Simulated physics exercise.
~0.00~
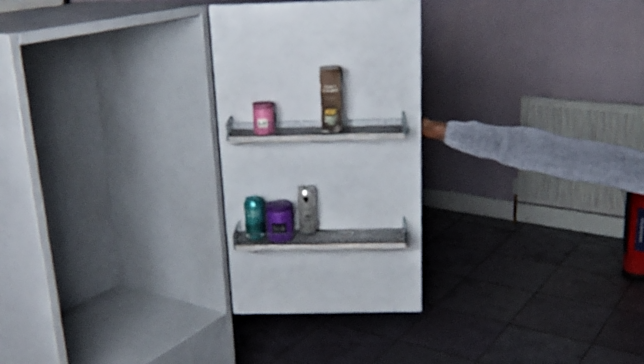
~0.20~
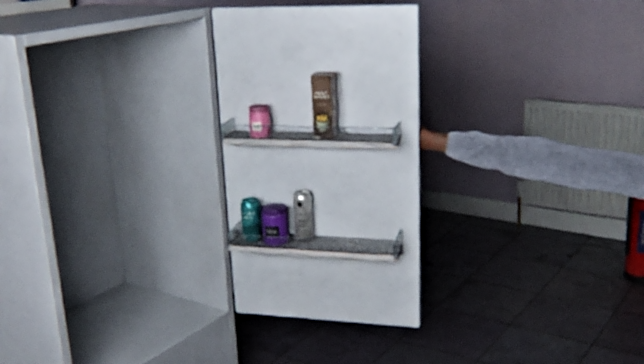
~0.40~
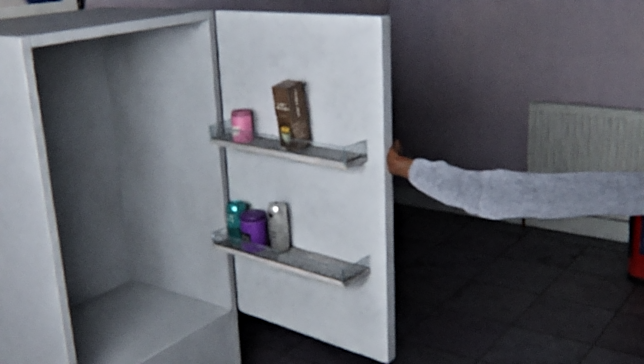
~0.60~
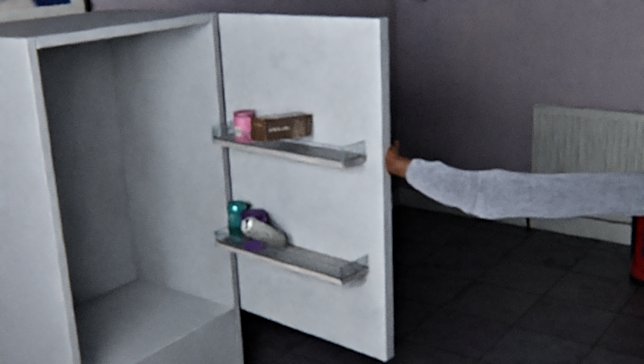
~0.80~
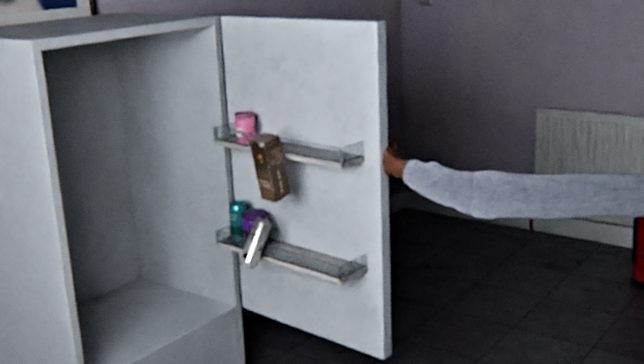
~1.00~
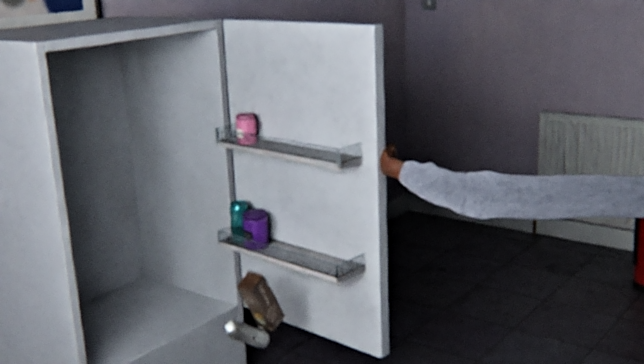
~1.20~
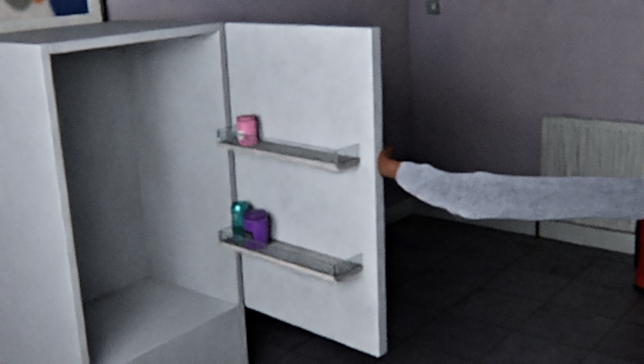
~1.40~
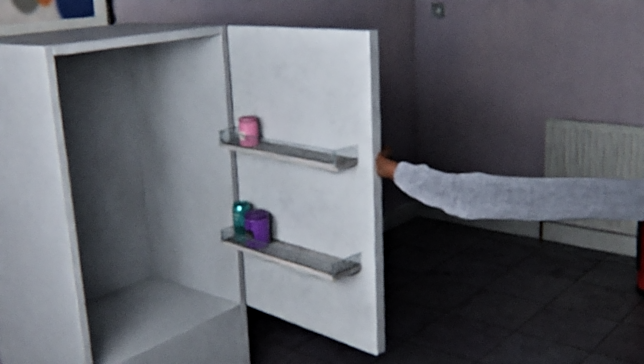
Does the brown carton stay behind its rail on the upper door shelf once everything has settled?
No, the brown carton topples over the rail and falls from the door, leaving only the pink jar on the upper shelf.
